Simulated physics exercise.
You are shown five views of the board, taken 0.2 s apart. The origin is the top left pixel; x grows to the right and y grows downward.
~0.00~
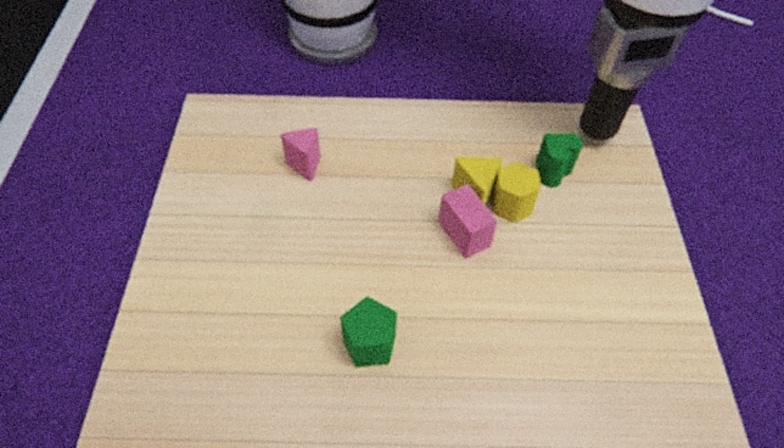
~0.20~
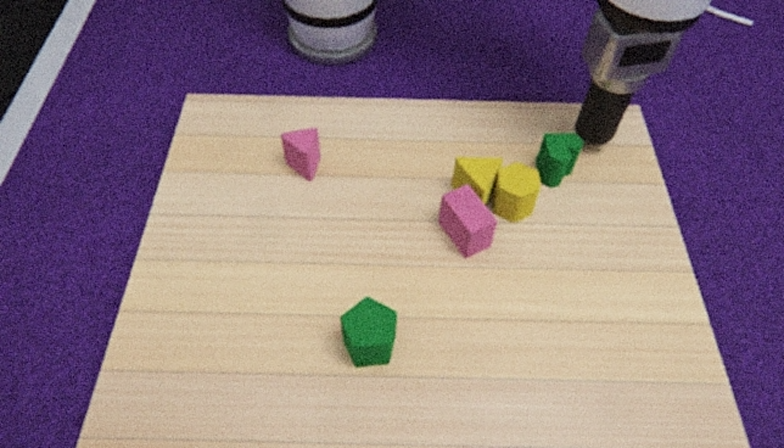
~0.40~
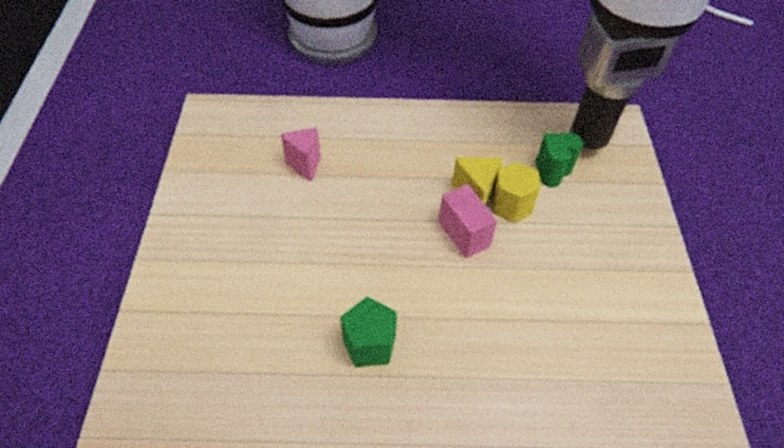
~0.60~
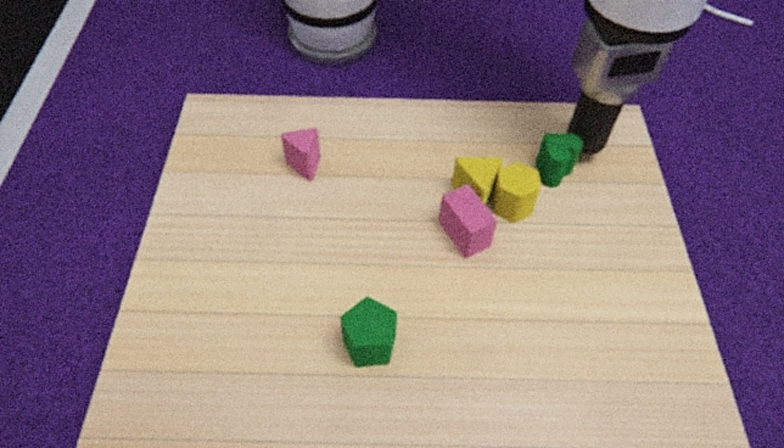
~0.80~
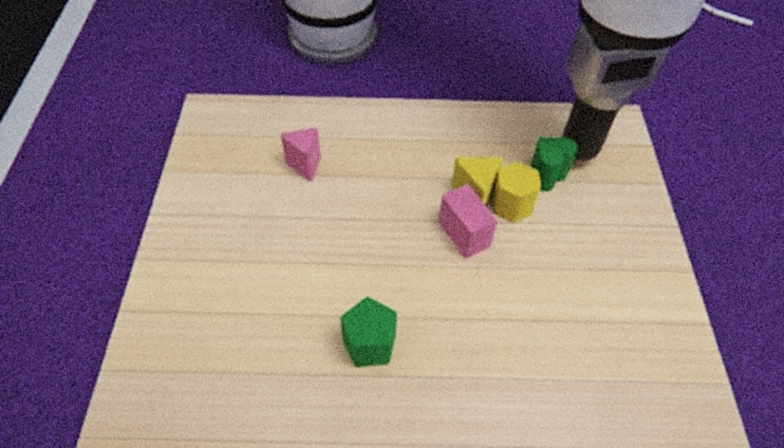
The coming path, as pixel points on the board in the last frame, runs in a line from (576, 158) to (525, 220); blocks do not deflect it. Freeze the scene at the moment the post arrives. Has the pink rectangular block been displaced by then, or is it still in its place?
It does get moved.
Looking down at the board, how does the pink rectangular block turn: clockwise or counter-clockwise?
Turns clockwise.
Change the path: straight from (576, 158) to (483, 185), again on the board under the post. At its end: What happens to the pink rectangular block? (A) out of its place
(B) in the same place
I'll go with A - out of its place.
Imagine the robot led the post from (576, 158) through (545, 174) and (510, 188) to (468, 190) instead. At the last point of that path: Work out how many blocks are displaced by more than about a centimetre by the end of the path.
Count: Three or more.
What follows on the original path. One third of the way, post at (564, 167); yellow hexagon at (512, 188); green heart-shaped block at (532, 161), turned 35° clockwise.
Two thirds of the way, post at (547, 188); yellow three-sided block at (474, 165), turned 15° anticlockwise; yellow hexagon at (505, 197); green heart-shaped block at (513, 167), turned 95° clockwise.
At the end, post at (529, 210); pink rectangular block at (459, 214), turned 20° clockwise; yellow three-sided block at (471, 164), turned 25° anticlockwise; yellow hexagon at (494, 205), turned 15° anticlockwise; green heart-shaped block at (506, 166), turned 115° clockwise.
